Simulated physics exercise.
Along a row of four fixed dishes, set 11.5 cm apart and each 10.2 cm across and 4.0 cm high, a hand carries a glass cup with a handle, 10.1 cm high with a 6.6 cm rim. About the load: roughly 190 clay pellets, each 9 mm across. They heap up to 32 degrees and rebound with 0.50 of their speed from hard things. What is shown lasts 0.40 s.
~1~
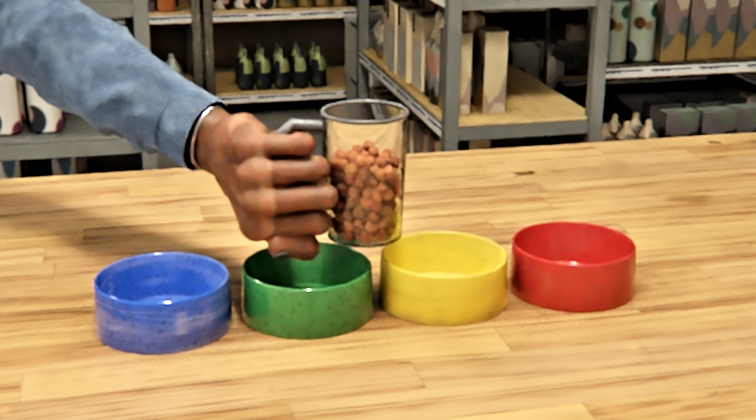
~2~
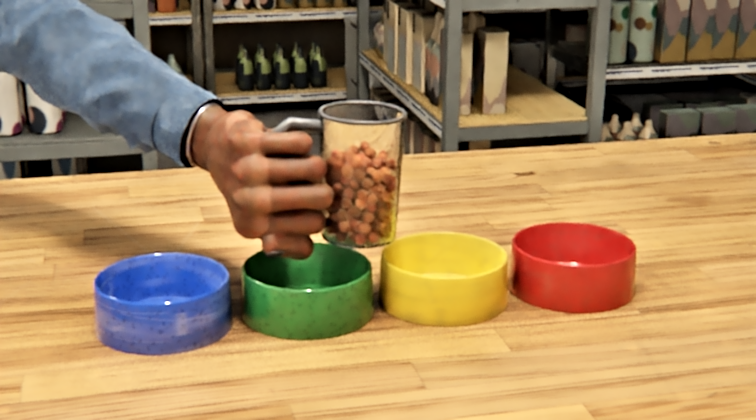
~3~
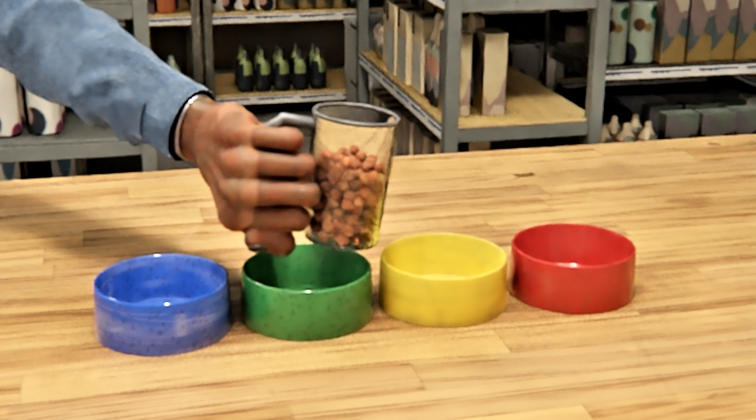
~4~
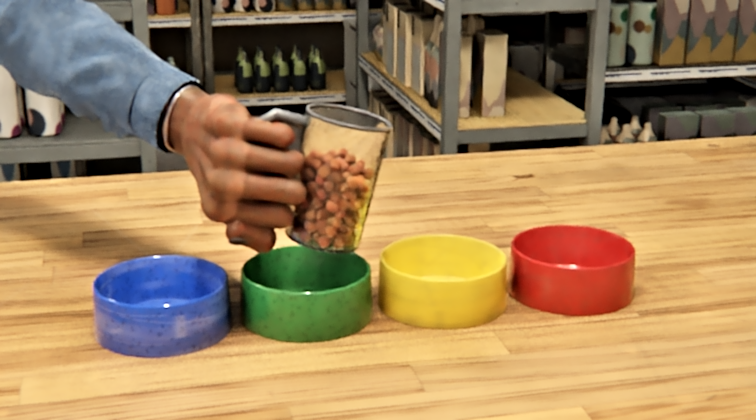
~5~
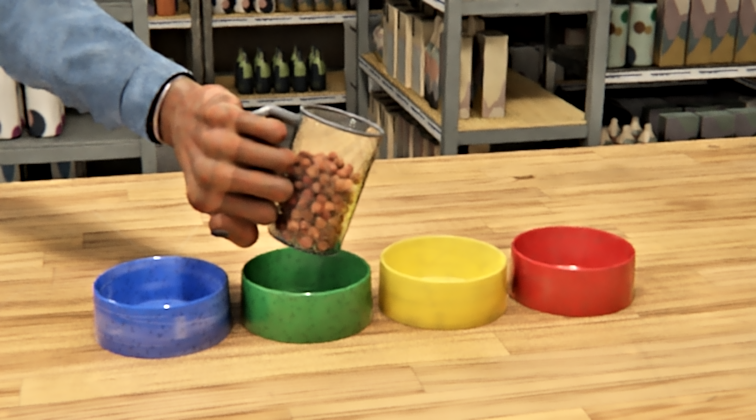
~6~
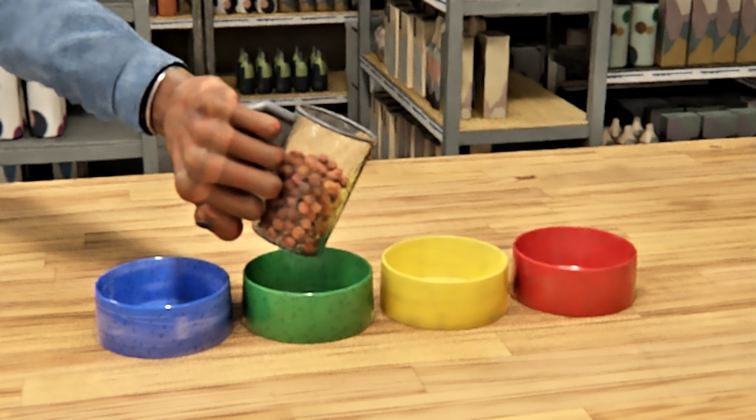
A hand held a clear cup of small reddish-brown pellets above four colored bowls on a wooden table, moved it a little to the left, and gradually tilted it toward the right.
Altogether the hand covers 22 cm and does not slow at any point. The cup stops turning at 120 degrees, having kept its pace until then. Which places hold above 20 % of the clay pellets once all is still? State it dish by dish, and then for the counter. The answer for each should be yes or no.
Red - no, blue - yes, green - no, yellow - no, counter - no.
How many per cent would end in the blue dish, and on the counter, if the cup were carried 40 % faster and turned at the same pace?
In that case: Blue 100, and counter 0.
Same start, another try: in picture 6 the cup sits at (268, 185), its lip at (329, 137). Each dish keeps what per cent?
Red 0; blue 100; green 0; yellow 0.
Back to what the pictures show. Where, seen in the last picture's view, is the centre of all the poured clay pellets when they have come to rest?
Est. centre at rest: (170, 307) px.
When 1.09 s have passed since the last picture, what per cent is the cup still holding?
It comes to about 100 percent.
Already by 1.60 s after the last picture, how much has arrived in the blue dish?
Close to 75 per cent at that point.
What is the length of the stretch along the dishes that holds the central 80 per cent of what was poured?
6 centimetres.
Then, 0.65 s after the last picture, tilt 69 degrees; cup holds 100 %.
Then, 1.09 s after the last picture, tilt 100 degrees; cup holds 100 %.
Then, 1.60 s after the last picture, tilt 120 degrees; cup holds 25 %, blue 75 %.
In the end, red 0 %, blue 100 %, green 0 %, yellow 0 %, counter 0 %.
